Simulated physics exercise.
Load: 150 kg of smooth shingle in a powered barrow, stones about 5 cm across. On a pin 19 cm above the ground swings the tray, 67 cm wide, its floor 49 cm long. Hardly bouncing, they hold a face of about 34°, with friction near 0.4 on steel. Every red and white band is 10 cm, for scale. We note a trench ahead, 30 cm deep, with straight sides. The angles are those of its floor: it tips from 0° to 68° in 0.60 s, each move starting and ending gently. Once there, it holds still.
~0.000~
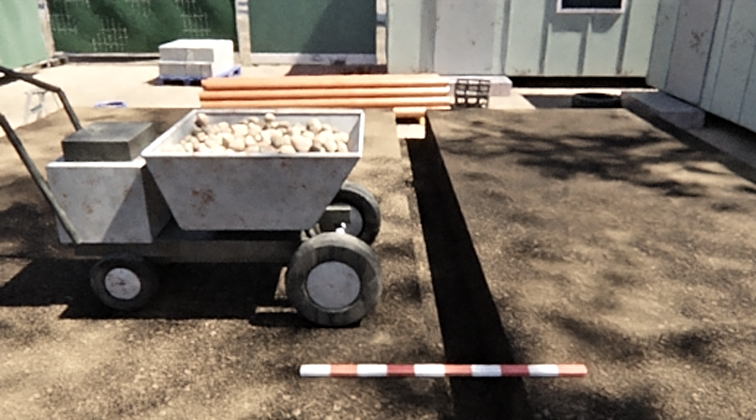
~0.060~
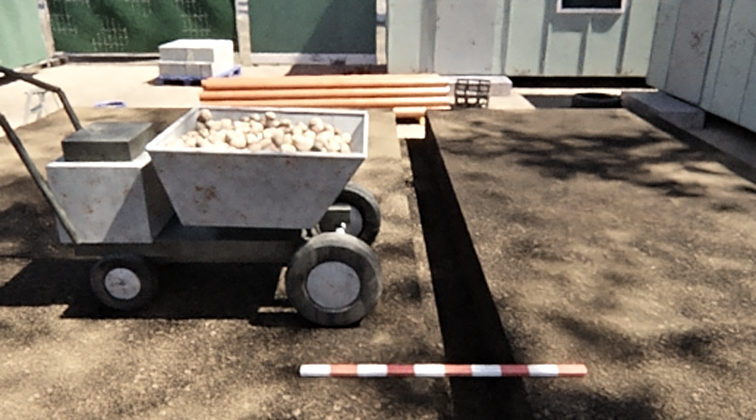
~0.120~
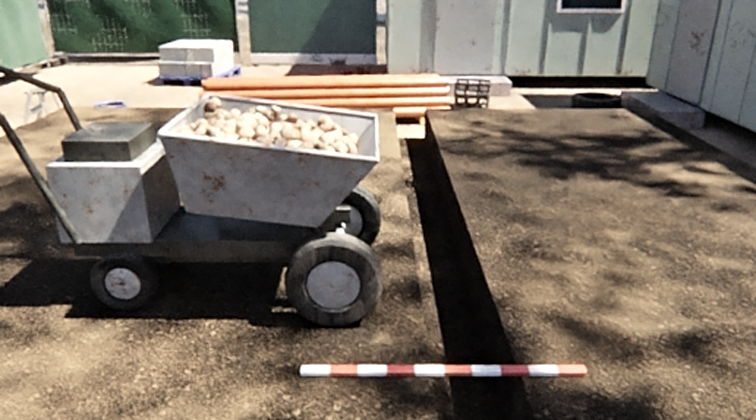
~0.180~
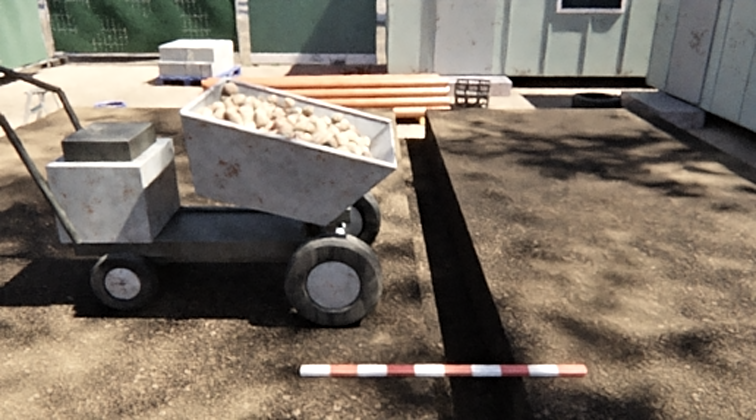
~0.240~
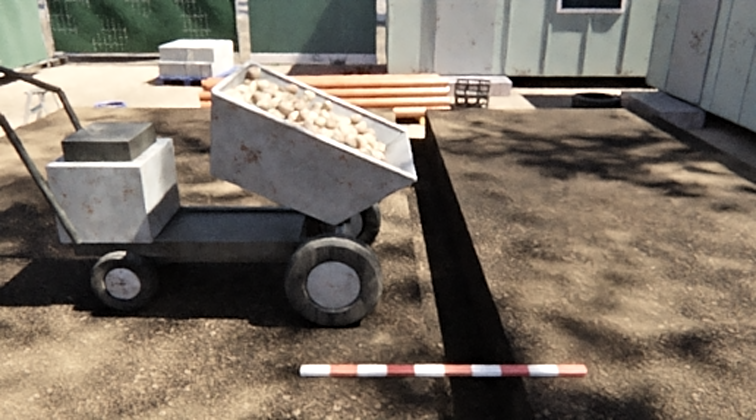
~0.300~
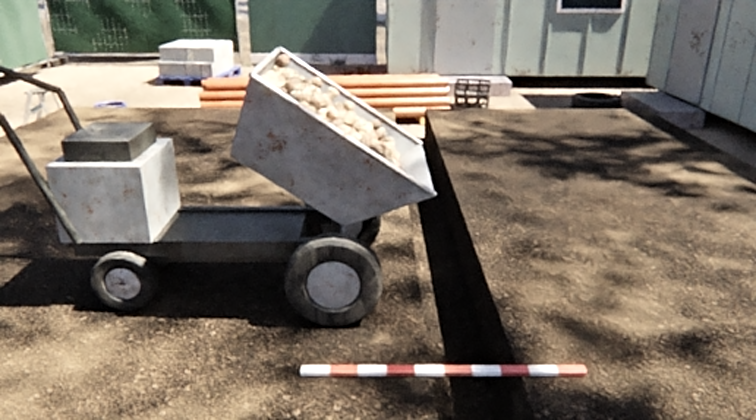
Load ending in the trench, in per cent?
34 per cent.
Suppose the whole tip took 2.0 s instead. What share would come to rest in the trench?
60 per cent.
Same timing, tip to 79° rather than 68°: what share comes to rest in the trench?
The trench would hold about 25% of it.
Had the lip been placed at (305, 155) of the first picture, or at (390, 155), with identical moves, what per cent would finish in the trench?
Estimates: 65 % then 20 %.
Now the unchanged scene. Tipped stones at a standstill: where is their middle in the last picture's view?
About (535, 284).
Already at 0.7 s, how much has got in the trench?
By that moment, roughly 5 per cent of the load.
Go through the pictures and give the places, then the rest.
In the first frame, the tray is at 0°, its lip at (360, 156); the top of the load is at (249, 127).
In the second frame, the tray is at 2°, its lip at (365, 157); the top of the load is at (242, 124); the stones move at 0.5 m/s on average.
In the third frame, the tray is at 7°, its lip at (378, 161); the top of the load is at (233, 116); the stones move at 0.9 m/s on average.
The fourth frame shows lip at (396, 168), floor tilted 15°, highest stones at (237, 101); the stones move at 1.2 m/s on average.
The fifth frame shows lip at (416, 179), floor tilted 24°, highest stones at (255, 86); the stones move at 1.4 m/s on average.
The sixth frame shows lip at (435, 195), floor tilted 34°, highest stones at (281, 73); the stones move at 1.5 m/s on average.
After 0.4 s the floor is at 57°; 100 % in the tray; the foremost stones are at (443, 194).
After 0.7 s the floor is at 68°; 74 % in the tray, 6 % in the trench, 20 % past the trench; the foremost stones are at (544, 288).
After 1.0 s the floor is at 68°; 27 % in the tray, 8 % in the trench, 65 % past the trench; the foremost stones are at (717, 274).
After 3.0 s the floor is at 68°; 0 % in the tray, 34 % in the trench, 66 % past the trench; the foremost stones are past the picture's edge.
